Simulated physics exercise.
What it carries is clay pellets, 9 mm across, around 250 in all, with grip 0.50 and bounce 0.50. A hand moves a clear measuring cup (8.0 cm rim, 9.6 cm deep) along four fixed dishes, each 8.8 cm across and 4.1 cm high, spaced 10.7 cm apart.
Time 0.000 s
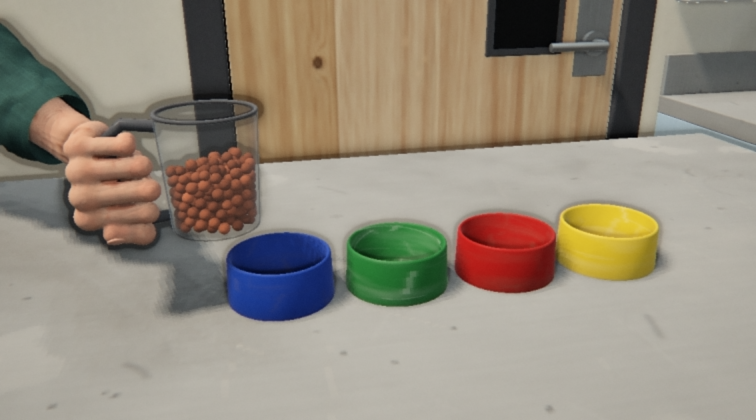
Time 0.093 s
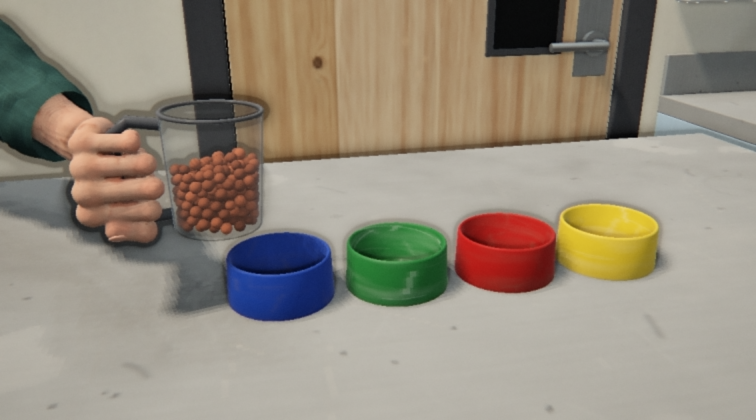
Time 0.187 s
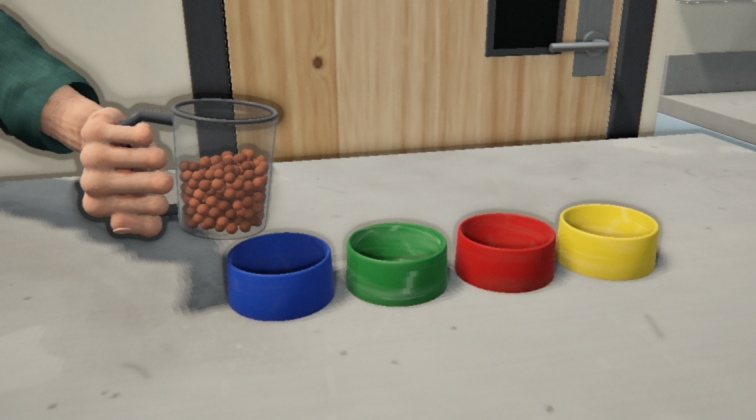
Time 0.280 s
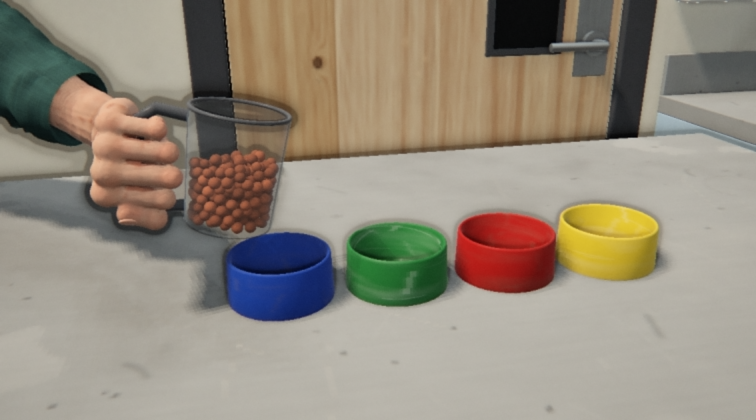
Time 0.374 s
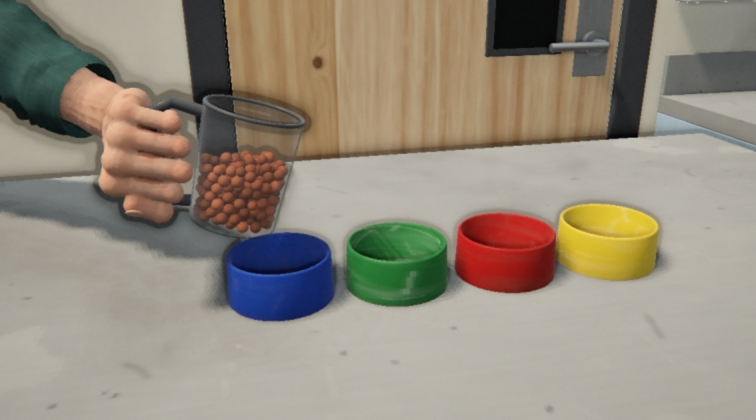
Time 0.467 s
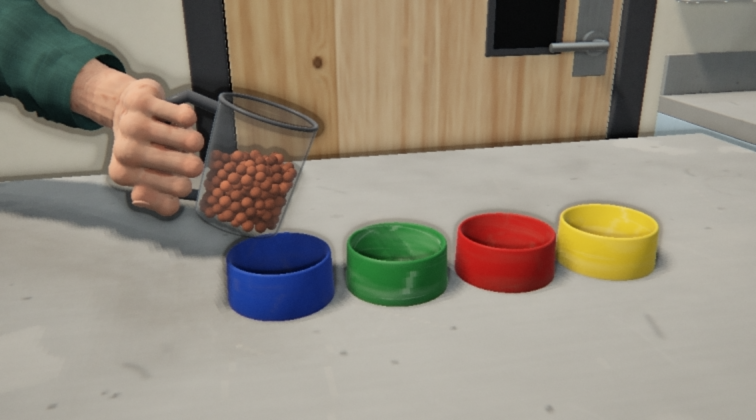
At first, a hand at the left holds a clear cup of small reddish-brown pellets upright beside a row of blue, green, red and yellow dishes. The hand then moves the cup a short way right, gradually tilting it rightward near the blue dish, with the pellets still inside.
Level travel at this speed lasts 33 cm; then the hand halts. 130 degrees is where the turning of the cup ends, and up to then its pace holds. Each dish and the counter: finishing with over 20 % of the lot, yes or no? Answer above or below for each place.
Red dish: Above, blue dish: Below, green dish: Below, yellow dish: Below, counter: Below.
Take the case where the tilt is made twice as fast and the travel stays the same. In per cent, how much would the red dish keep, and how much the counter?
Red 0; counter 0.
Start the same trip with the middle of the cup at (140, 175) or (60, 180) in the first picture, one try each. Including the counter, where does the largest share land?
The biggest share lands on green the first time and on green the second time.
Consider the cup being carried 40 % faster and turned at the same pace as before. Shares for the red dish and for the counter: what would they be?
Result - red dish: 10; counter: 40.
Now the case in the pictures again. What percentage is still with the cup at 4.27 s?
0 %.
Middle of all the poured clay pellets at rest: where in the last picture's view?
At about (506, 245).
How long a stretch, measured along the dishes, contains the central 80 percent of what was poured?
5 cm, roughly.
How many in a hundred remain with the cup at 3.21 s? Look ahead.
About 0 per cent.
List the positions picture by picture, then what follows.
Cup at (211, 169), tilt 0 degrees, lip at (256, 109), moved 0.0 cm; middle of the pieces at (208, 191); blue dish at (279, 253); green dish at (397, 242); red dish at (506, 231); yellow dish at (609, 221), in the first picture.
Cup at (215, 169), tilt 2 degrees, lip at (262, 110), moved 0.3 cm; middle of the pieces at (211, 190), in the second picture.
Cup at (225, 168), tilt 6 degrees, lip at (276, 114), moved 1.1 cm; middle of the pieces at (218, 189), in the third picture.
Cup at (234, 168), tilt 11 degrees, lip at (290, 117), moved 1.8 cm; middle of the pieces at (226, 188), in the fourth picture.
Cup at (244, 167), tilt 16 degrees, lip at (304, 122), moved 2.6 cm; middle of the pieces at (234, 186), in the fifth picture.
Cup at (253, 166), tilt 20 degrees, lip at (317, 126), moved 3.4 cm; middle of the pieces at (241, 185); blue dish at (279, 253); green dish at (397, 242); red dish at (506, 231); yellow dish at (609, 221). Its pace works out near 50 degrees a second; the hand travels 8 cm a second, in the sixth picture.
Then, at 2.11 s, tilt 103 degrees; cup holds 100 %.
Then, at 3.21 s, tilt 130 degrees; cup holds 0 %, red 100 %.
Then, at 4.27 s, tilt 130 degrees; cup holds 0 %, red 100 %.
By 4.6 s all is still; red 100 %, blue 0 %, green 0 %, yellow 0 %, counter 0 %.
